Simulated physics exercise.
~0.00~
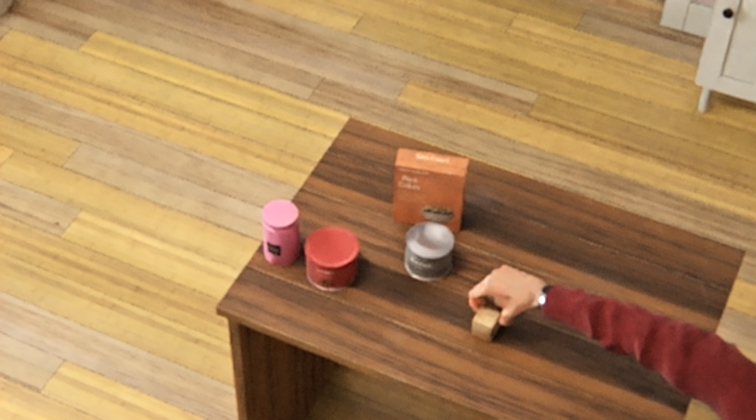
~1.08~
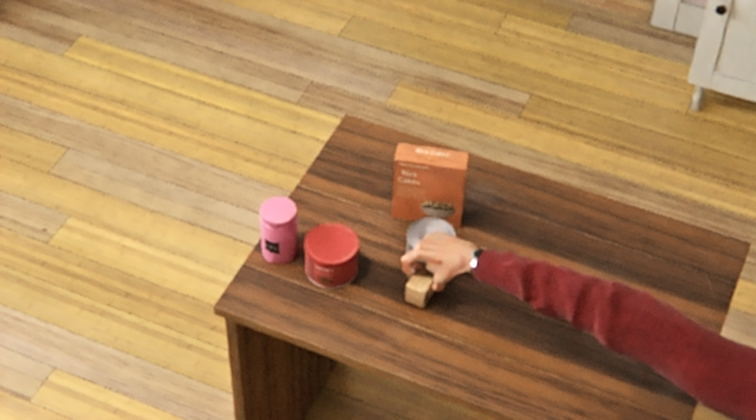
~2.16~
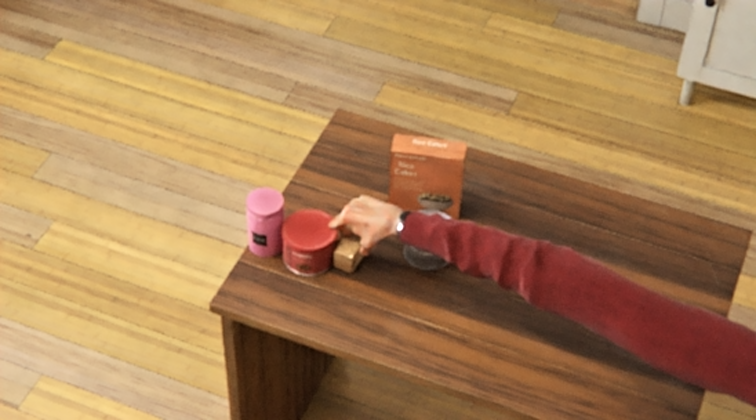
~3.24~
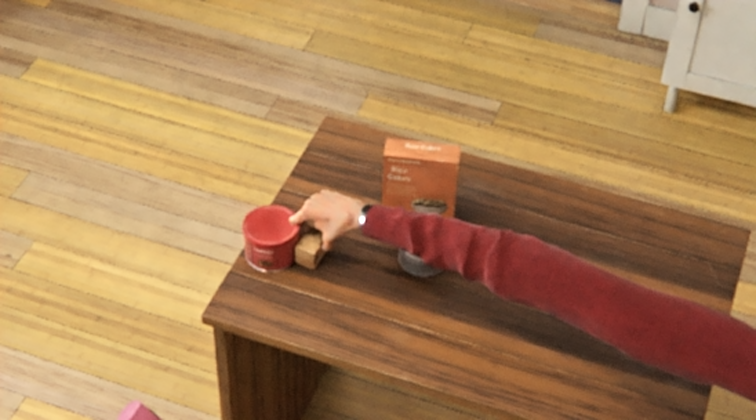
Hand sliding a wooden block left across a table, pushing a red tub into a pink jar, which drops off the edge.
